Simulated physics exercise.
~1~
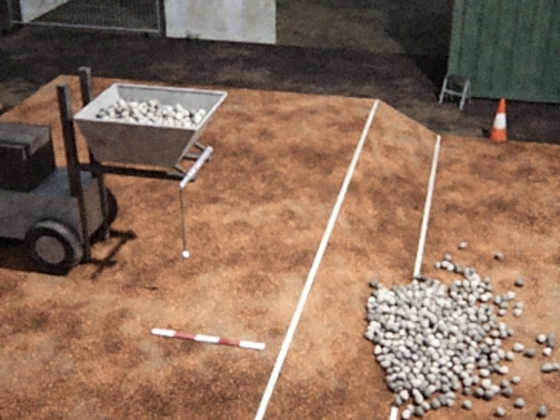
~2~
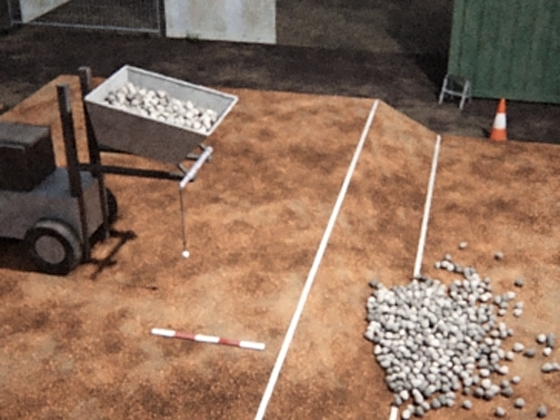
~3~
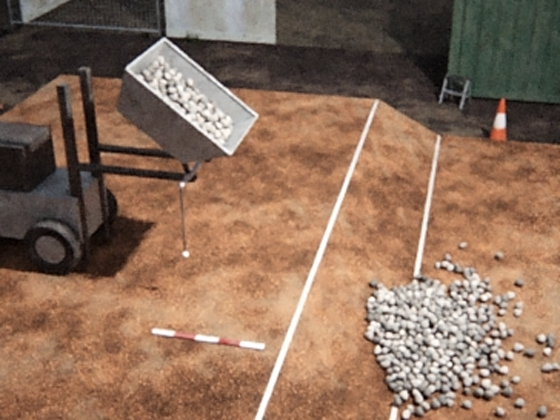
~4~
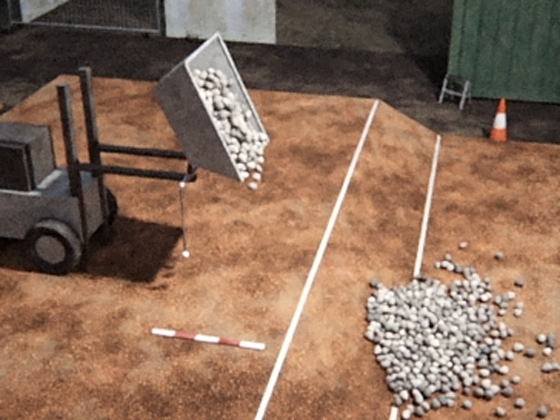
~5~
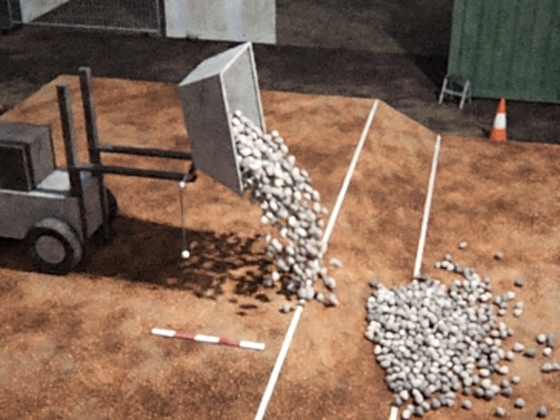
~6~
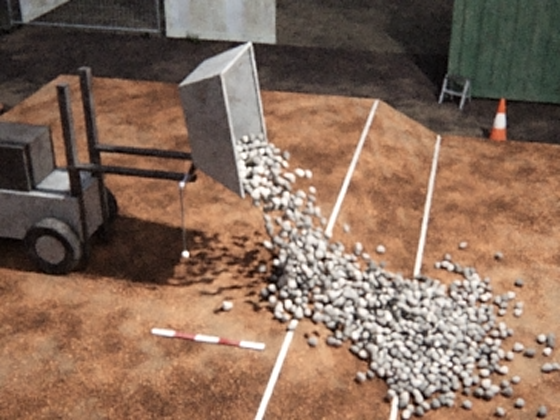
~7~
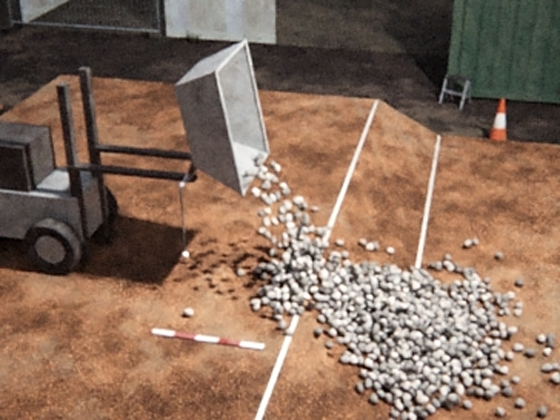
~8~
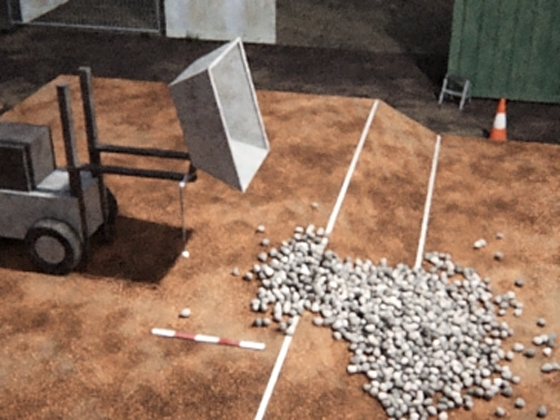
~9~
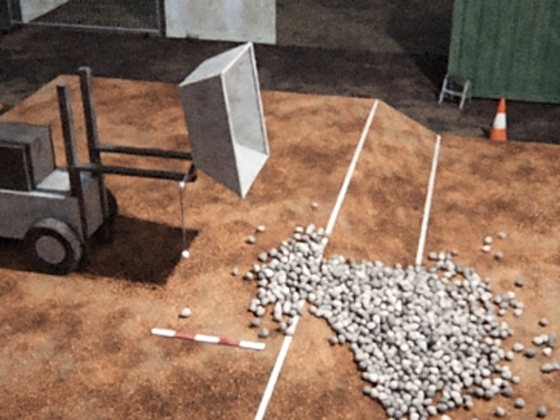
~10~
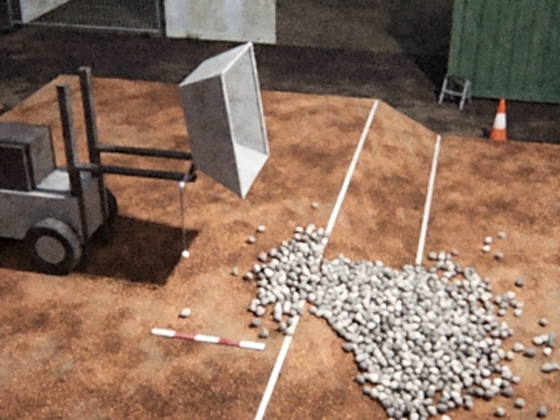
Forklift skip tipping pale rounded stones down onto a sloping bank, jerking slightly, then hanging empty above the joined, spread heap.
